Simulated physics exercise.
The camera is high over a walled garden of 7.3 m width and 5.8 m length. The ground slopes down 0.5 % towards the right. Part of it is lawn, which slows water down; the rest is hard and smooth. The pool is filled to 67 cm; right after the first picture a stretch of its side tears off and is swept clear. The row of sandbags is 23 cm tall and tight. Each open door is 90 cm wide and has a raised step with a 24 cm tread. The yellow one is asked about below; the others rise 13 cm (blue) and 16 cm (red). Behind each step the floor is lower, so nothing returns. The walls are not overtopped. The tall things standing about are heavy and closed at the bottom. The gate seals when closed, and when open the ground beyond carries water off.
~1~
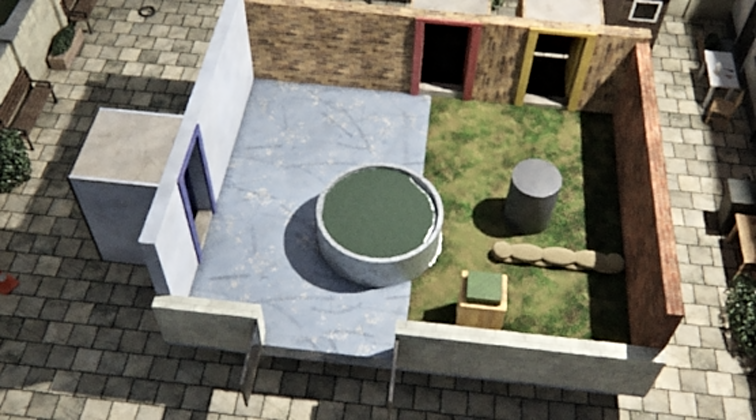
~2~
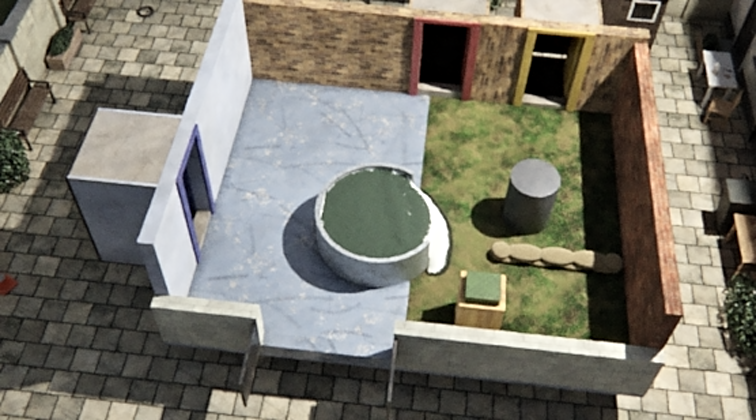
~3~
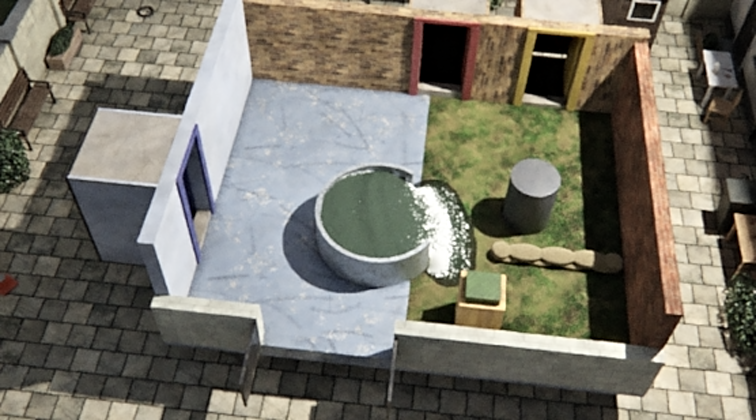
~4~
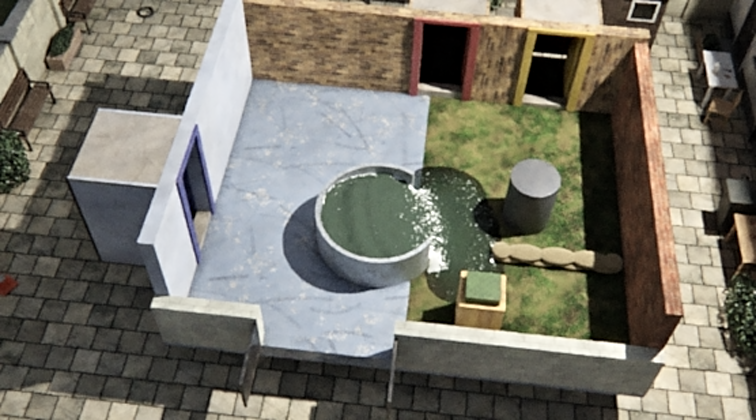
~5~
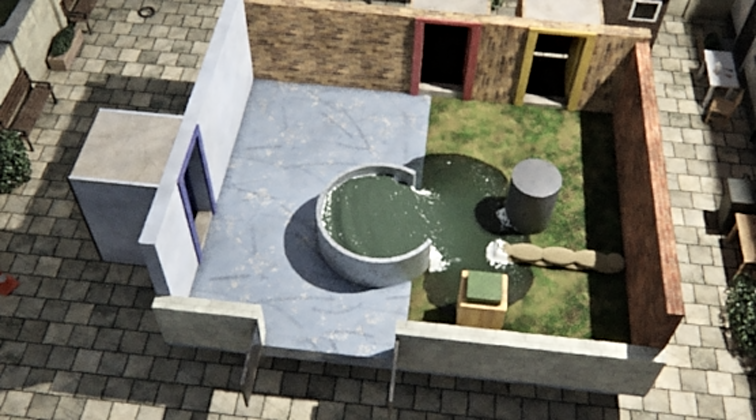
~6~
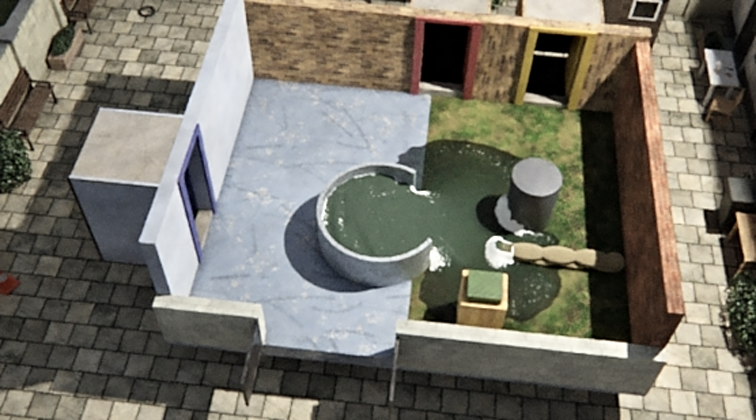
Dark green water pours through an opening in the right side of a round pool in a walled garden, then spreads across the grass, foaming around a grey cylinder, the near end of a low tan barrier and a yellowish box.
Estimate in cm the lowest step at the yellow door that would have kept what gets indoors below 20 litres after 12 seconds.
Some 11 cm above the ground.
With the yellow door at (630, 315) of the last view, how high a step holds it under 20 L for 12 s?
About 8.5 cm.
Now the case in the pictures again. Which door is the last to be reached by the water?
It is the blue one.
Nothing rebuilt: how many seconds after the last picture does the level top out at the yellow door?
Around 2.0 s.
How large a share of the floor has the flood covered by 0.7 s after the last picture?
Some 30 per cent of it.
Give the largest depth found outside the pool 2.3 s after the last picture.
About 22 cm.
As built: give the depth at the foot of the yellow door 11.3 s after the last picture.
About 7.0 cm.
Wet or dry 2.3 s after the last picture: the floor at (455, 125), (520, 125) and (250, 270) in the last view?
In that order: Wet, under water, not reached.
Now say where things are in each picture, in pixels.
The pool at (380, 213) is whole and still, 67 cm deep; the yellow door at (554, 70) is dry, in the first frame.
The front is at (445, 265), 0.3 m from the gap at (434, 223); 0.4 m2 of floor is wet, 67 cm left at the back, in the second frame.
Water pours out at (434, 224) and has run 0.7 m, to a hidden place; about 10 cm deep outside, 67 cm at the back, in the third frame.
The front is at (474, 183), 1.2 m from the gap at (434, 226); 3.0 m2 of floor is wet, 66 cm left at the back, in the fourth frame.
The front is at (501, 178), 1.7 m from the gap at (435, 225); 4.8 m2 of floor is wet, 59 cm left at the back, in the fifth frame.
Water pours out at (435, 225) and has run 2.2 m, to a hidden place; about 5 cm deep outside, 56 cm at the back; the yellow door at (554, 69), 3.9 m from the gap, is still 1.6 m from the nearest water, in the sixth frame.
Then, 0.7 s after the last picture water covers 30 % of the floor, deepest (40 cm) near (497, 222); it has not reached the yellow door.
Then, 2.3 s after the last picture water covers 50 % of the floor, deepest (22 cm) near (608, 113); 14 cm at the yellow door, 8 litres in over its 9 cm step.
Then, 11.3 s after the last picture water covers 95 % of the floor, deepest (8 cm) near (611, 276); 7 cm at the yellow door, 39 litres in over its 9 cm step.
At the yellow door as built, the water peaked near 15 cm, 2.1 s after the last picture.
With a step of 9 cm, 39 litres would have come in within the 12 s; with 12.5 cm, 10 litres. So under 20 litres takes about 11 cm.
